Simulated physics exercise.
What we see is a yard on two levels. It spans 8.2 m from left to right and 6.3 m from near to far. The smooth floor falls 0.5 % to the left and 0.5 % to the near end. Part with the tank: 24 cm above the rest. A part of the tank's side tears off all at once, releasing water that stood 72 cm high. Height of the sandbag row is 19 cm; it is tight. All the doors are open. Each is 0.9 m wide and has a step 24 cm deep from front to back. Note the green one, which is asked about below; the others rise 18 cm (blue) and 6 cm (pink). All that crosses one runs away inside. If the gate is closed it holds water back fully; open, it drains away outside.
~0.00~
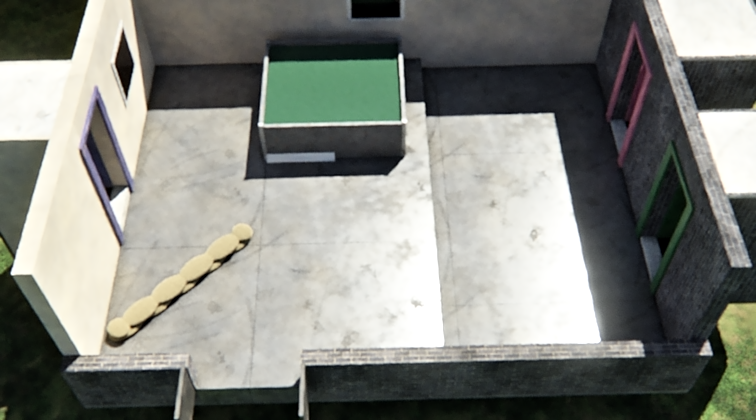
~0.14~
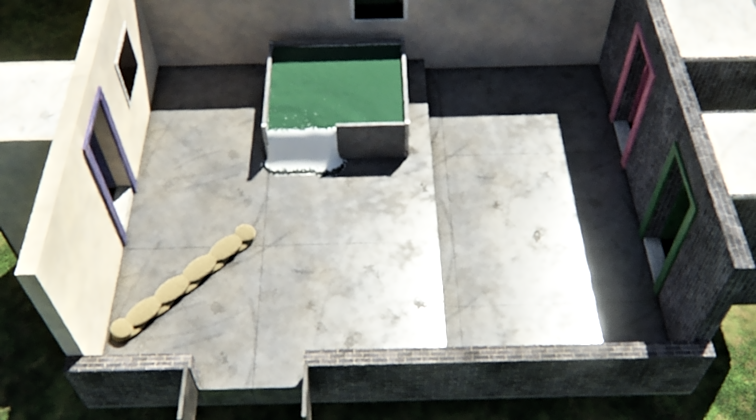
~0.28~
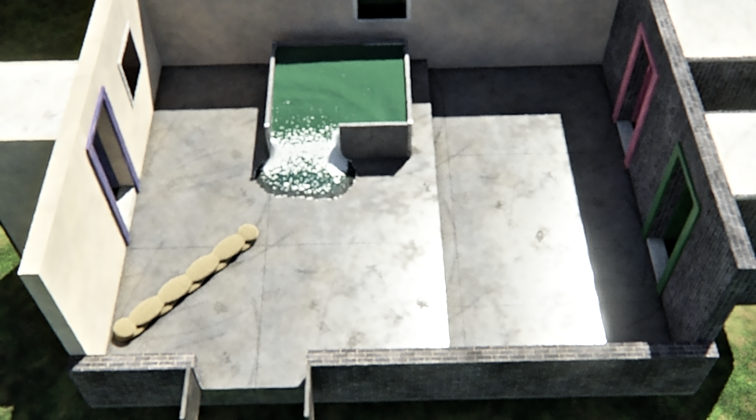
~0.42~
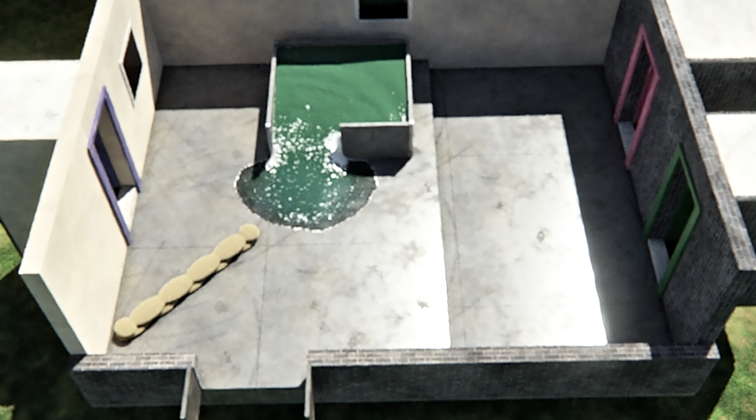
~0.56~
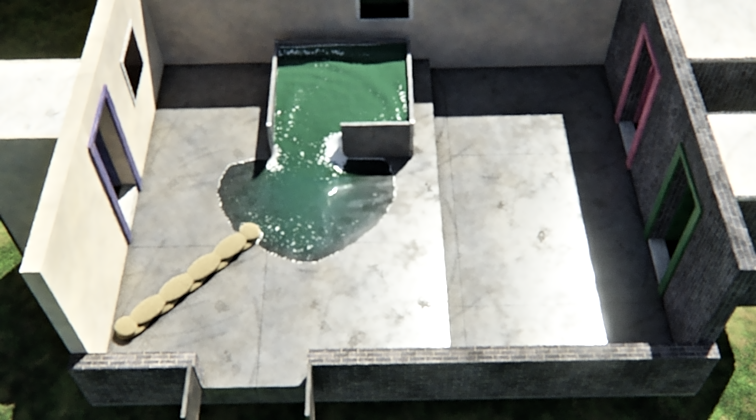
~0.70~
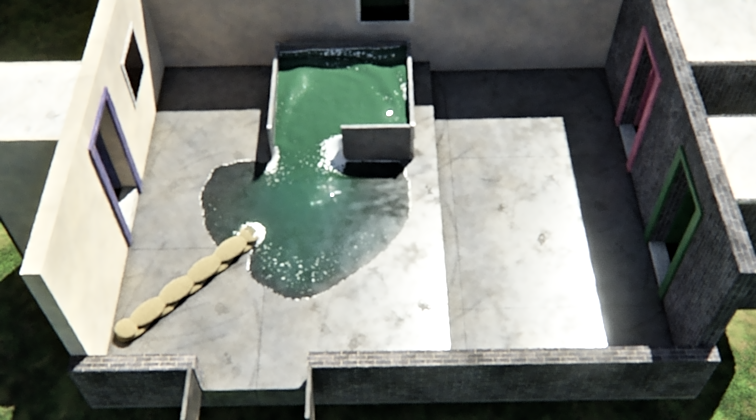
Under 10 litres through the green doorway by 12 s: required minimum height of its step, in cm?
Roughly 6 cm.
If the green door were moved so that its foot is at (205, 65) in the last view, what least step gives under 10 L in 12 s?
You'd want it roughly 5.5 cm high.
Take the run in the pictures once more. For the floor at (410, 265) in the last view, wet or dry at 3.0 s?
Point status: Inundated.
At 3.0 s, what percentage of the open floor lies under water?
Approximately 40 % of the floor.
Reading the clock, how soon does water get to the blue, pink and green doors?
Blue 1.8 s, pink 6.0 s, green 4.0 s.
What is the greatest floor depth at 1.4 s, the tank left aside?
Max depth: Near 40 cm.
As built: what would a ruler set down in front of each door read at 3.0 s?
Door depths (cm): Blue = 9, pink = 0, green = 0.
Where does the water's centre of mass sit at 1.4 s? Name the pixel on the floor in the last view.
(329, 155) or so.
After 1.4 s water covers 30 % of the floor, deepest (40 cm) near (295, 167); it has not reached the green door.
After 3.0 s water covers 40 % of the floor, deepest (32 cm) near (126, 320); it has not reached the green door.
After 12.0 s water covers 90 % of the floor, deepest (10 cm) near (456, 77); 5 cm at the green door, 3 litres in over its 7 cm step.
At the green door as built, the water arrived by 4.2 s and peaked near 8 cm at 8.8 s.
Run again over the same 12 s with other heights there, 19 litres in over 5 cm, 5 litres over 6.5 cm. The limit of 10 litres is kept from about 6 cm up.
